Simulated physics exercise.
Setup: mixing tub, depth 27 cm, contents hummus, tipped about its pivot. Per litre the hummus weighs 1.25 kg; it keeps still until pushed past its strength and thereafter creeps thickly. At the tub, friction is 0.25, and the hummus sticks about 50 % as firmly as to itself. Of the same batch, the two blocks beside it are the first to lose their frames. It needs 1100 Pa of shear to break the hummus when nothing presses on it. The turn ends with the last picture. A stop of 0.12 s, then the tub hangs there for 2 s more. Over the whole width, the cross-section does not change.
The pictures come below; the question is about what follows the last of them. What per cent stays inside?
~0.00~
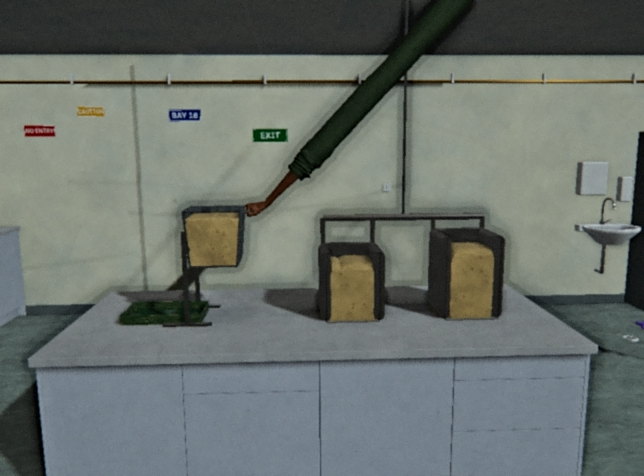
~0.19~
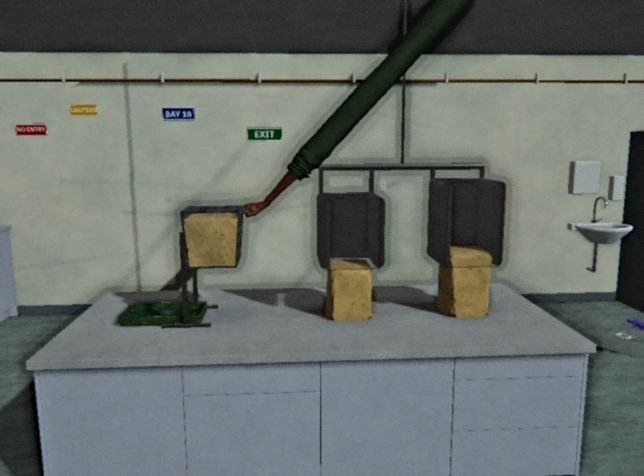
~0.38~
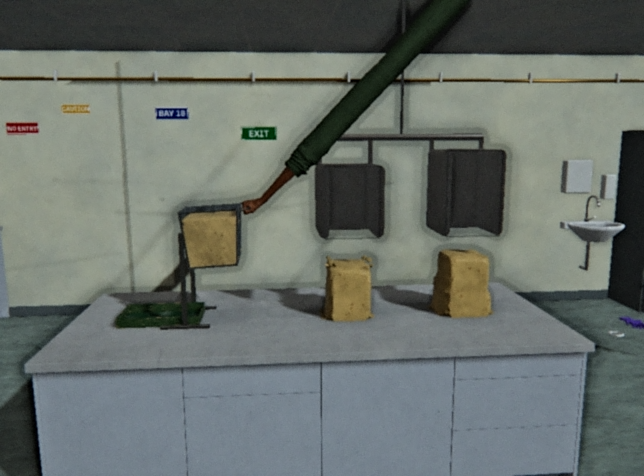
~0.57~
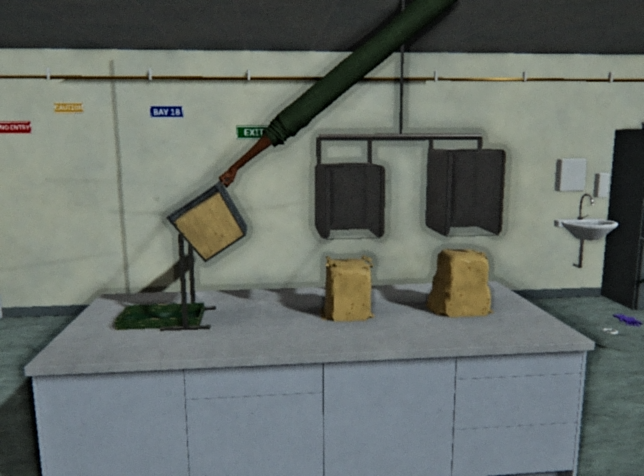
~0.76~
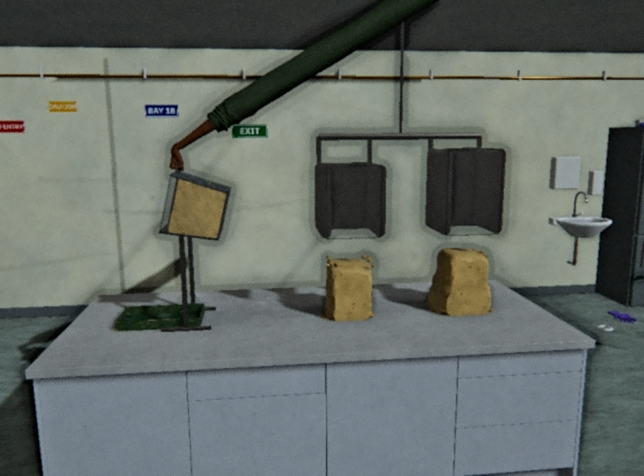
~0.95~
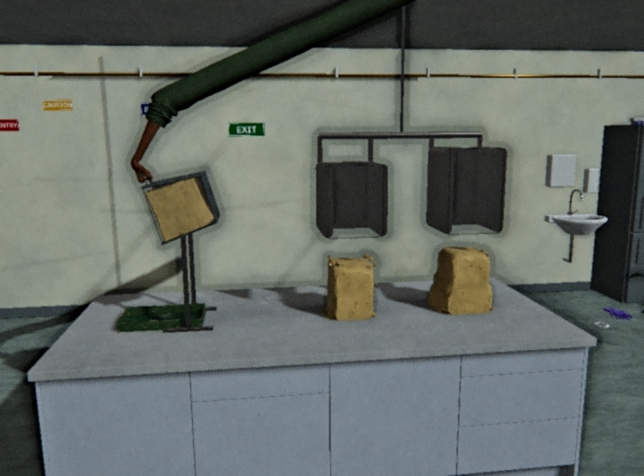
0 %.
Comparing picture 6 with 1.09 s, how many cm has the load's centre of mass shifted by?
Measured shift, roughly 7 cm.
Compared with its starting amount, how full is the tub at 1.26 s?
About 30 %.
By 1.09 s, the tub is at 106 degrees and holds 79 %.
By 1.26 s, the tub is at 106 degrees and holds 31 %.
By 1.43 s, the tub is at 106 degrees and holds 0 %.
By 1.60 s, the tub is at 106 degrees and holds 0 %.
By 2.95 s, at the end, the tub is at 106 degrees and holds 0 %.
